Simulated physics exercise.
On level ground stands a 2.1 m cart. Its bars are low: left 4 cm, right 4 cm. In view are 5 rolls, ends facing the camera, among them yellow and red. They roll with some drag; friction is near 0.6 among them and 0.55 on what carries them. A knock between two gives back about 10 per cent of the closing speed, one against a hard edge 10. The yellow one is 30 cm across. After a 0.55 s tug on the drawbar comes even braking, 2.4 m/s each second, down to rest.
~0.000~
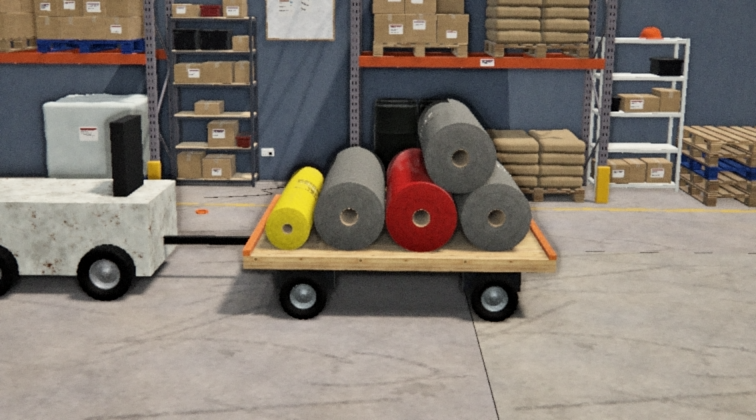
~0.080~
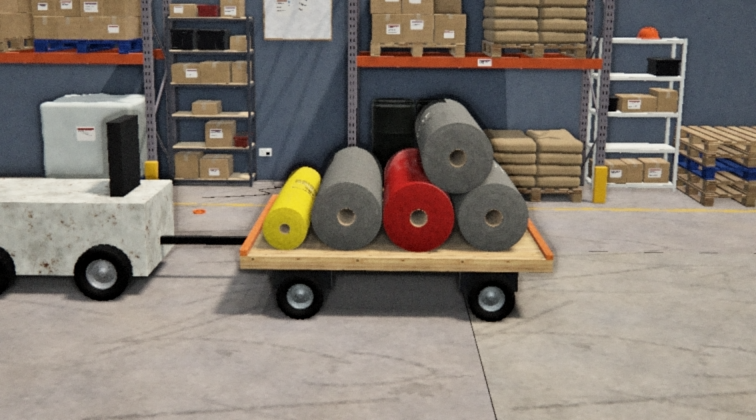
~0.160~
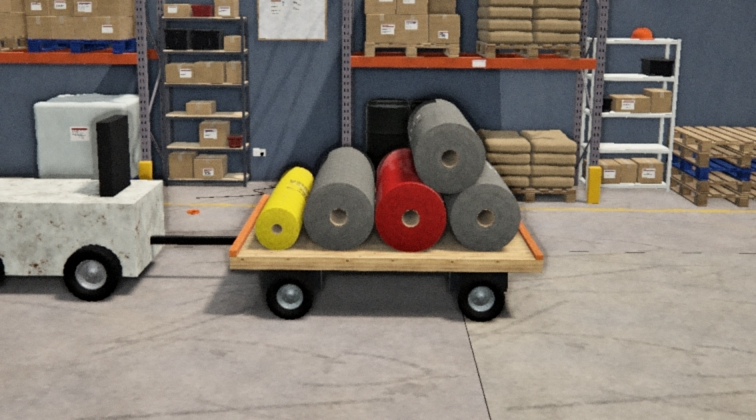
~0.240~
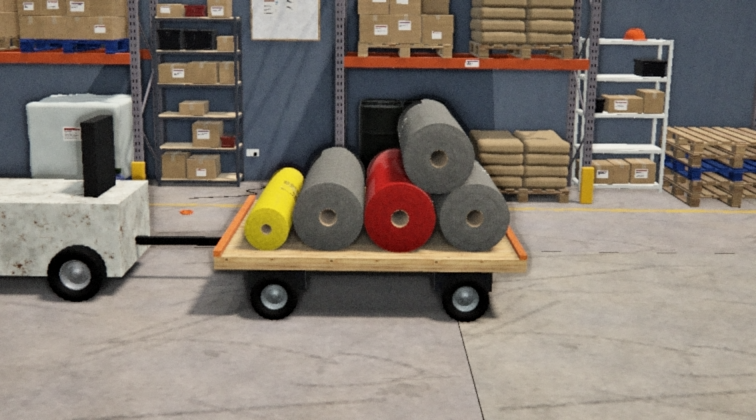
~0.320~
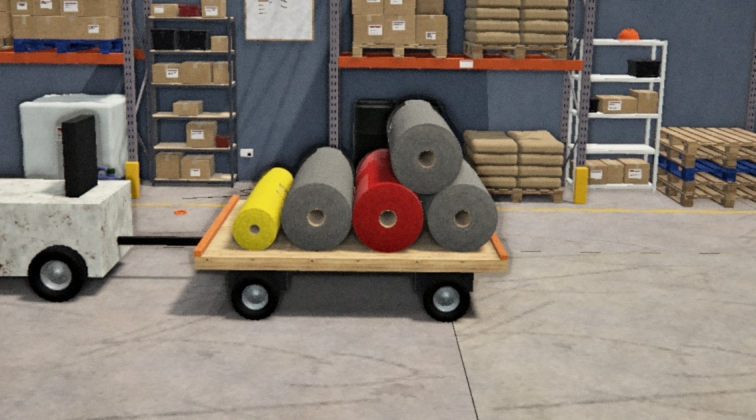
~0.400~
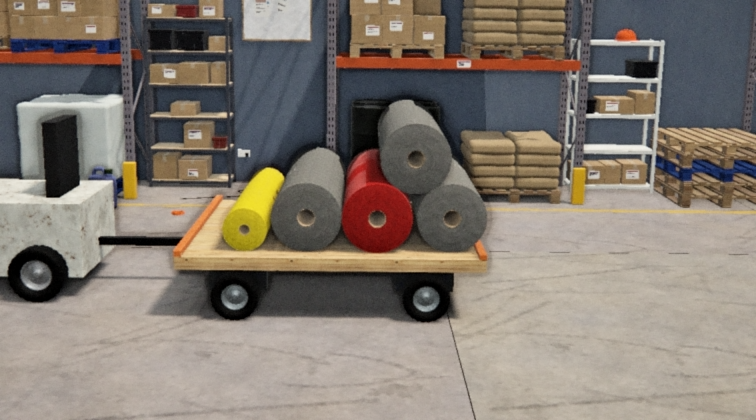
The video shows a white vehicle pulling a flat cart leftward through a warehouse, slowly at first, then faster. Its yellow, red and grey rolls, one stacked on top, also move left but lag slightly, widening the gap behind the left bar.
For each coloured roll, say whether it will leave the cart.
Yellow stays on the cart. Red stays on the cart.
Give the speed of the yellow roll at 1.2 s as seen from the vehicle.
Near 0.1 m/s.
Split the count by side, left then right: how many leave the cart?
Left 0, right 2.
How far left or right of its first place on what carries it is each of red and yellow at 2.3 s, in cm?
Red 20 right, yellow 15 right.
Then, 1.2 s in, yellow is on the deck, 90 cm from the left bar, rolling left along the cart; red is on the deck, 20 cm from the right bar; 2 gone from the cart.
Then, 2.3 s in, yellow is on the deck, 40 cm from the left bar, rolling left along the cart; red is on the deck, 65 cm from the right bar, rolling left along the cart; 2 gone from the cart.
In the end (3.5 s), yellow is on the deck, 10 cm from the left bar; red is on the deck, 90 cm from the right bar; 2 gone from the cart.
